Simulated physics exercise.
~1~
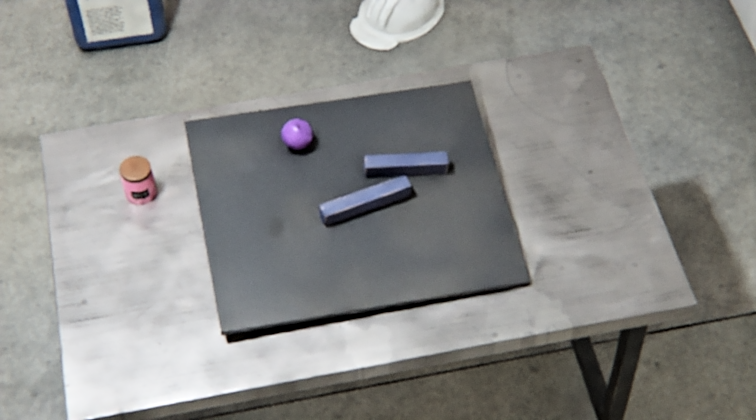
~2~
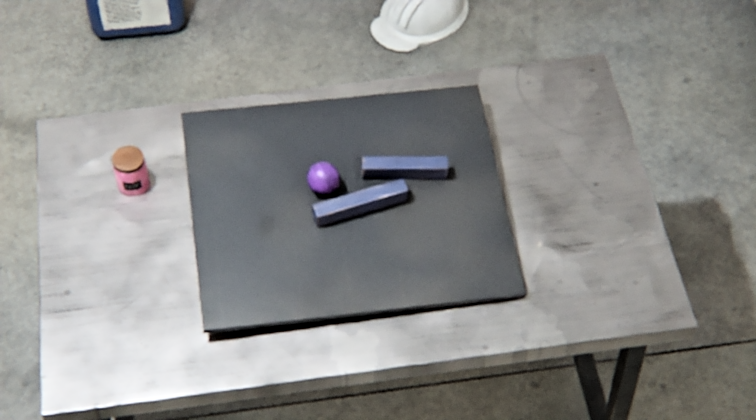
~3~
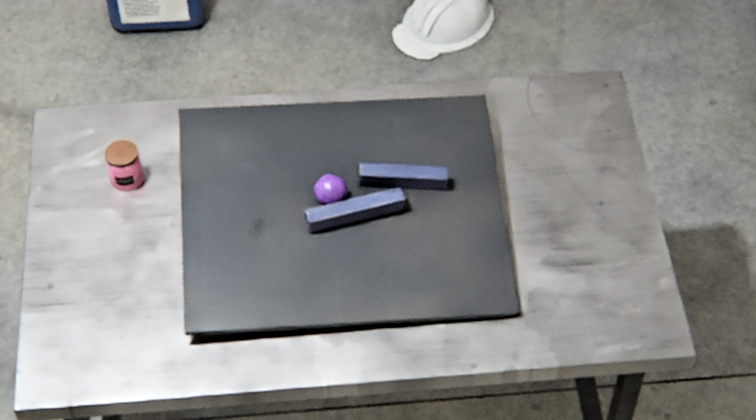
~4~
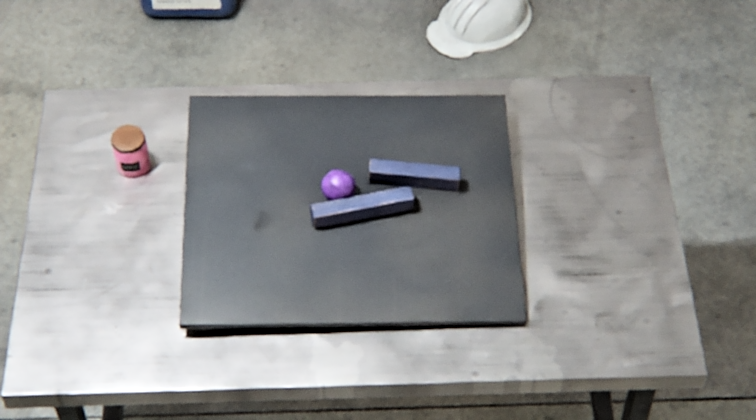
A small purple ball-like object, described as an onion, sits near the upper middle of a dark board on a grey, worn-looking table, seen from above at an angle. Two bluish bars lie on the board to its right and below, a pink jar with a brown lid stands to the left, and a white hard hat rests on the concrete floor behind. The purple object rolls down and to the right towards the bars. It reaches the lower bar, shifts slightly along it towards the gap, and comes to rest against it, still on the board, while the jar stays put.
